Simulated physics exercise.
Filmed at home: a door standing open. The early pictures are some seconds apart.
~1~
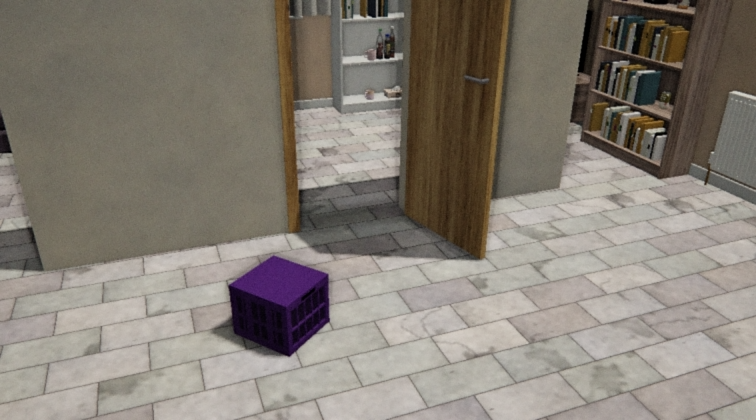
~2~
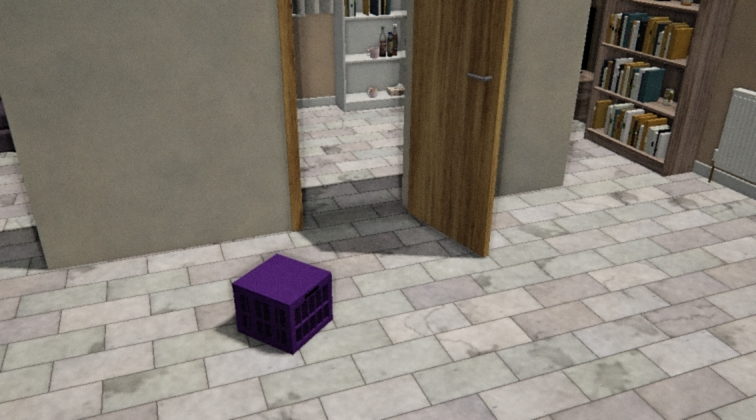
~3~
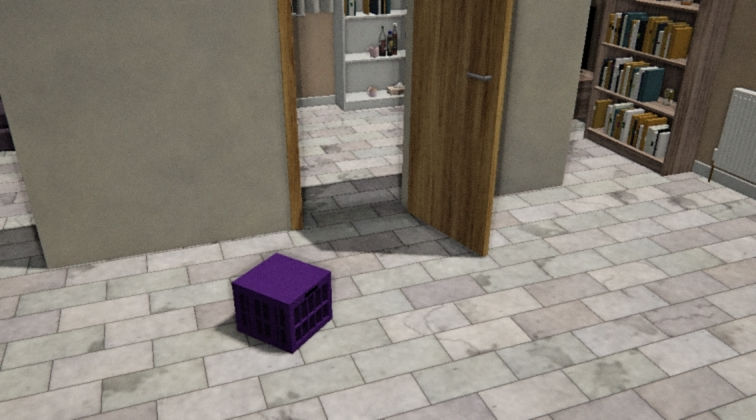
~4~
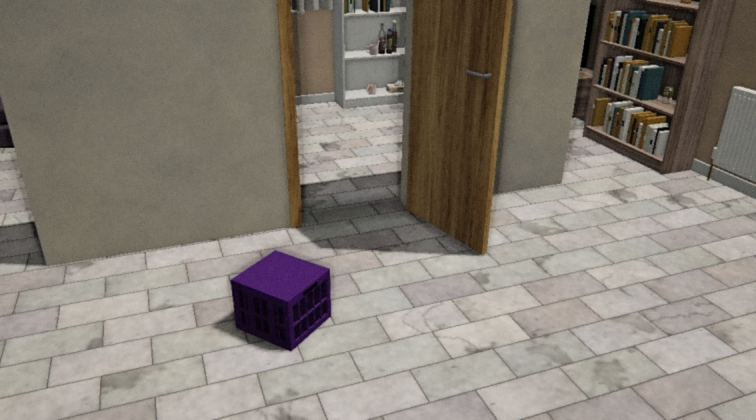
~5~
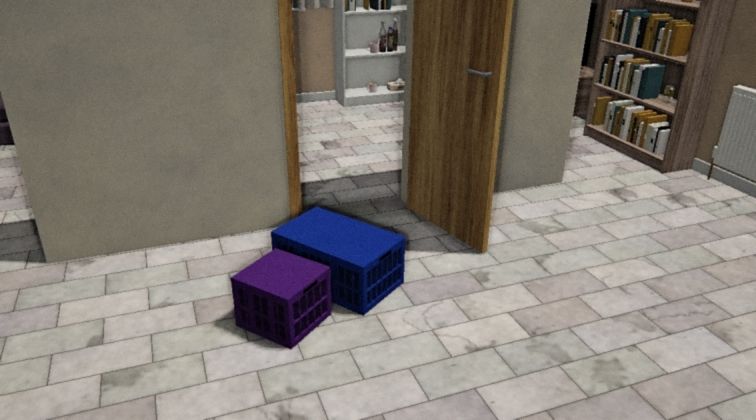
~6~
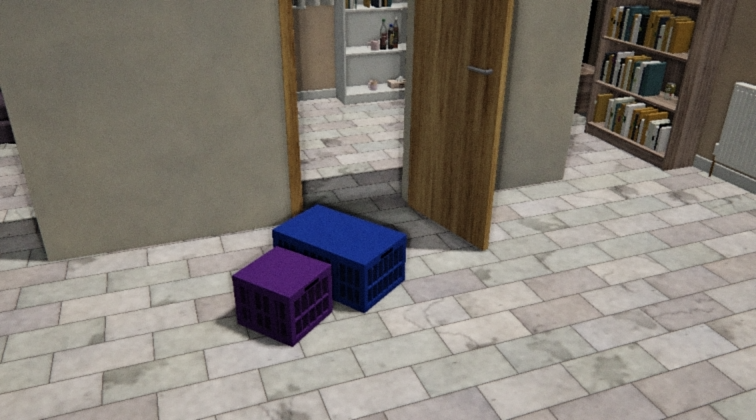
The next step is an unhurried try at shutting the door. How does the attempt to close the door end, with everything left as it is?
The door ends up flush with the frame.
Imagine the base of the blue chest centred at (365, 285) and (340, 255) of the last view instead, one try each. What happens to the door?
Well, on try one it completes its arc, and on try two it is halted early.
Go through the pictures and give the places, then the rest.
The first picture shows door wide open and still; purple crate (281, 304).
The second picture shows door wide open and still; purple crate (284, 302).
The third picture shows door wide open and still; purple crate (284, 301).
The fourth picture shows door wide open and still; purple crate (283, 299).
The fifth picture shows door wide open and still; purple crate (283, 297).
The sixth picture shows door wide open and still; blue chest (339, 255); purple crate (284, 294).
Then, 0.60 s after the last picture, open by 85°.
Then, 1.00 s after the last picture, open by 61°.
Then, 1.40 s after the last picture, open by 36°.
Then, 1.80 s after the last picture, open by 9°.
At rest, open by 0°; both in place. Seen from the same camera at the end, blue chest near (339, 255).
